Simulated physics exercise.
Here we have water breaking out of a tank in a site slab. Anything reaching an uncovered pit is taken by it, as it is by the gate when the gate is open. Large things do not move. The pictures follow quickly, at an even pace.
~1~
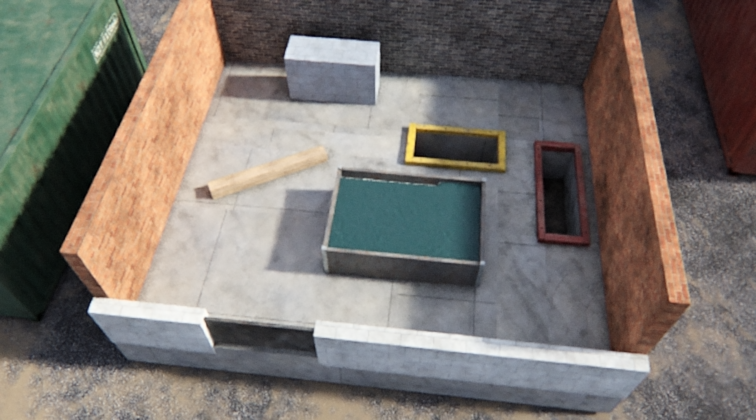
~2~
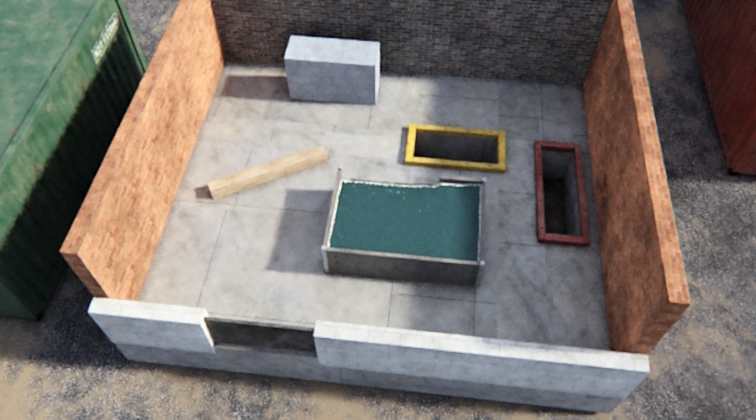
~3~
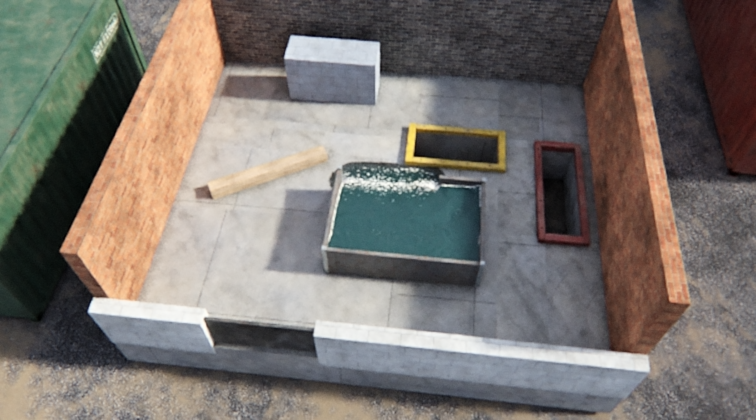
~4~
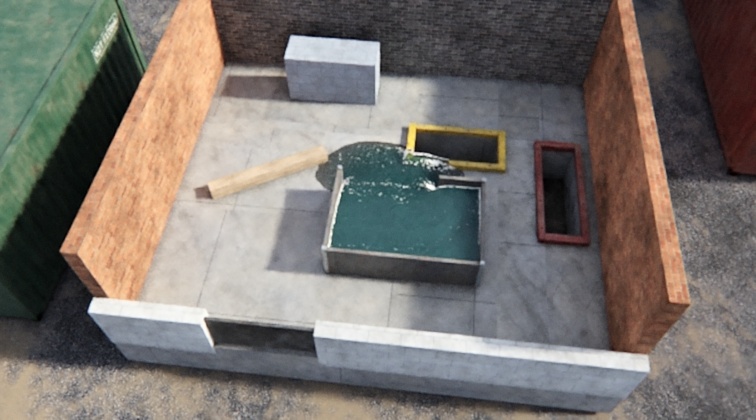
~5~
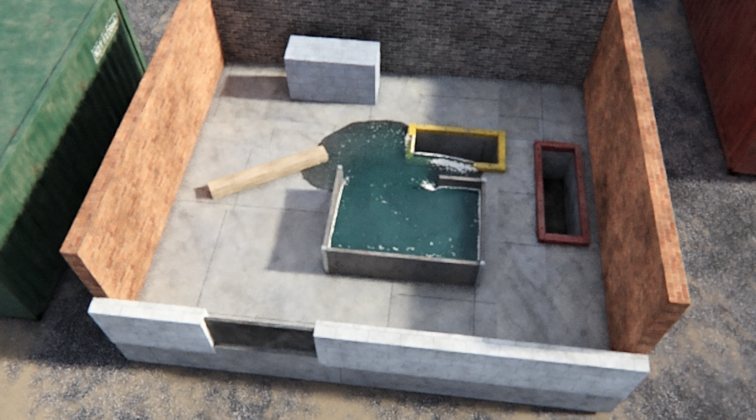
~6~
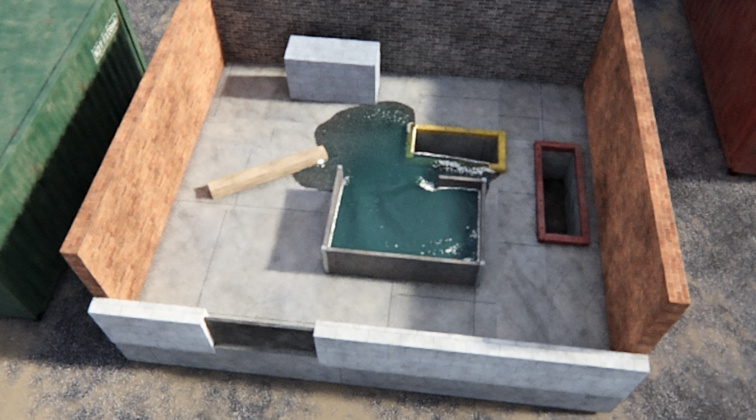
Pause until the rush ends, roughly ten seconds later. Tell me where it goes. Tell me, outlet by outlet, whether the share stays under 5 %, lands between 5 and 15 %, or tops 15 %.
Outlet by outlet: The gate stays under 5 %, the red pit stays under 5 %, the yellow pit lands between 5 and 15 %.
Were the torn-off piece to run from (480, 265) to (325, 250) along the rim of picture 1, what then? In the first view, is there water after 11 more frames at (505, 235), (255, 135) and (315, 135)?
In the order asked: Out of reach, out of reach, out of reach.
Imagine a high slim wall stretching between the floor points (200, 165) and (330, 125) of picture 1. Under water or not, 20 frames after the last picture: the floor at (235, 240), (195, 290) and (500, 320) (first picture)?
Swamped; spared; spared.
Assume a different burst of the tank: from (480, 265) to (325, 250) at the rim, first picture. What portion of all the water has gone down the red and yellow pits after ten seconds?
Red takes 4 in a hundred, yellow takes 0 in a hundred.
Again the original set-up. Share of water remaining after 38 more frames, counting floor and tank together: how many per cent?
The share not yet gone is roughly 92 percent.
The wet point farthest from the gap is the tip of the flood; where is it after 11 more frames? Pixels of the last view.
Pixel estimate: (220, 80).
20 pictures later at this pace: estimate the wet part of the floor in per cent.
Close to 50 percent, by my reckoning.
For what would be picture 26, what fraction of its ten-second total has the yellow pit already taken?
Roughly 95 %.
A moment on, water covers 20 % of the floor; the gate 0 %, the red pit 0 %, the yellow pit 5 %.
Next, water covers 30 % of the floor; the gate 0 %, the red pit 0 %, the yellow pit 7 %.
Then, water covers 50 % of the floor; the gate 0 %, the red pit 0 %, the yellow pit 8 %.
Later, water covers 70 % of the floor; the gate 0 %, the red pit 0 %, the yellow pit 9 %.
In the end, water covers 90 % of the floor; the gate 0 %, the red pit 0 %, the yellow pit 9 %.
